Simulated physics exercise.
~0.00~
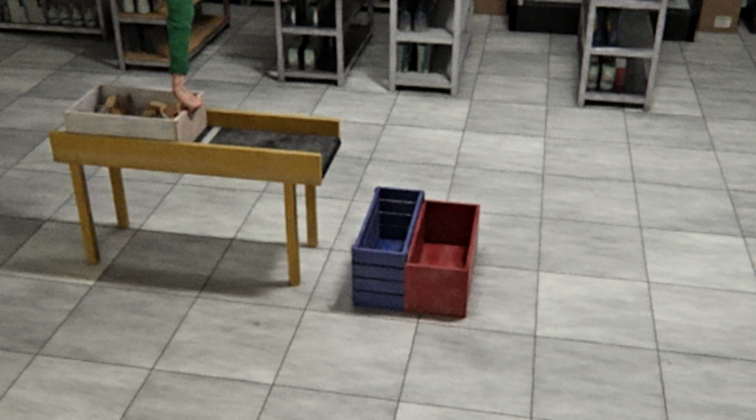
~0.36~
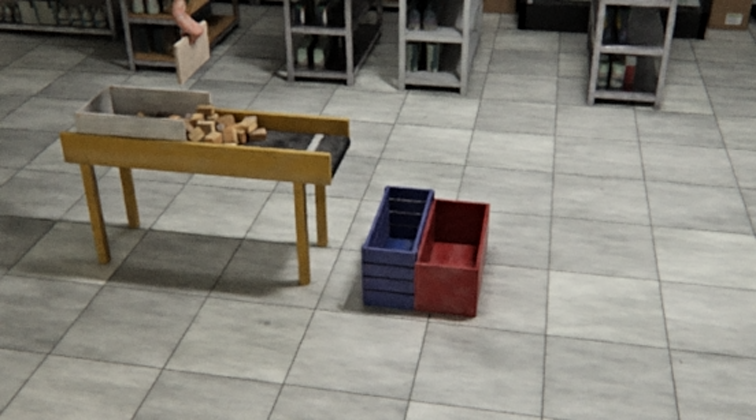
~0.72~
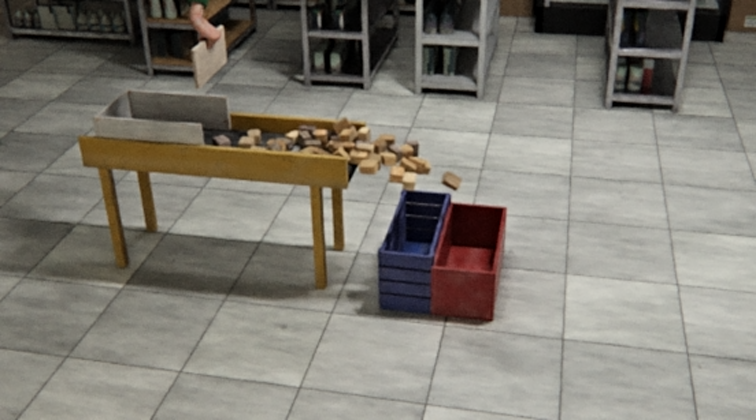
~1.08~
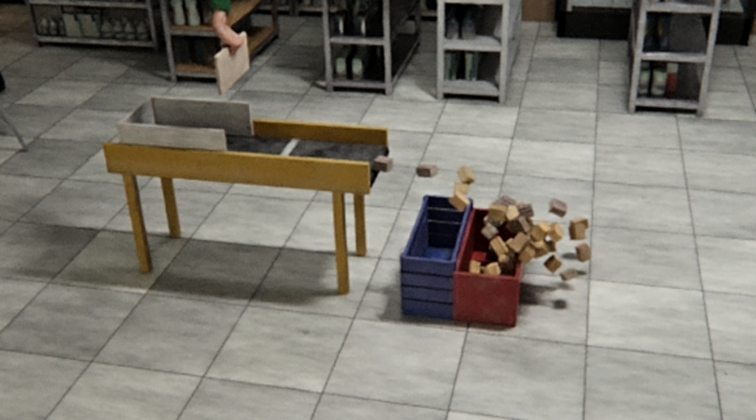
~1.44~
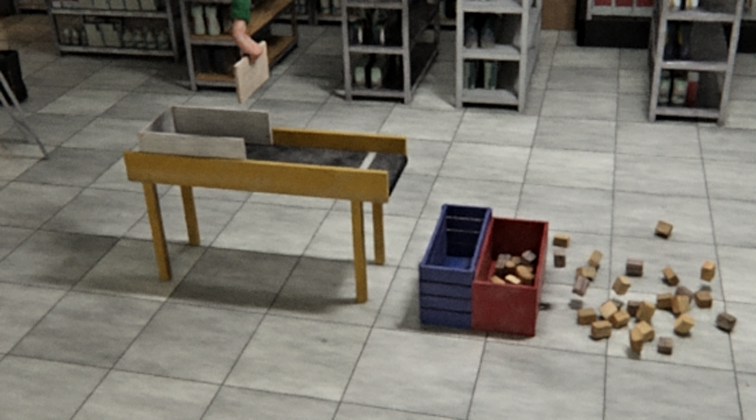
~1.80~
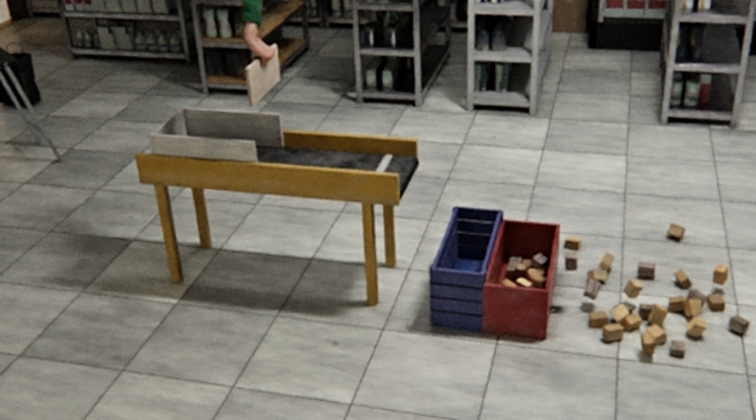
Shop floor, a hand lifting a gate and wooden blocks riding a belt off a table, some landing in a red box, most scattering beyond.
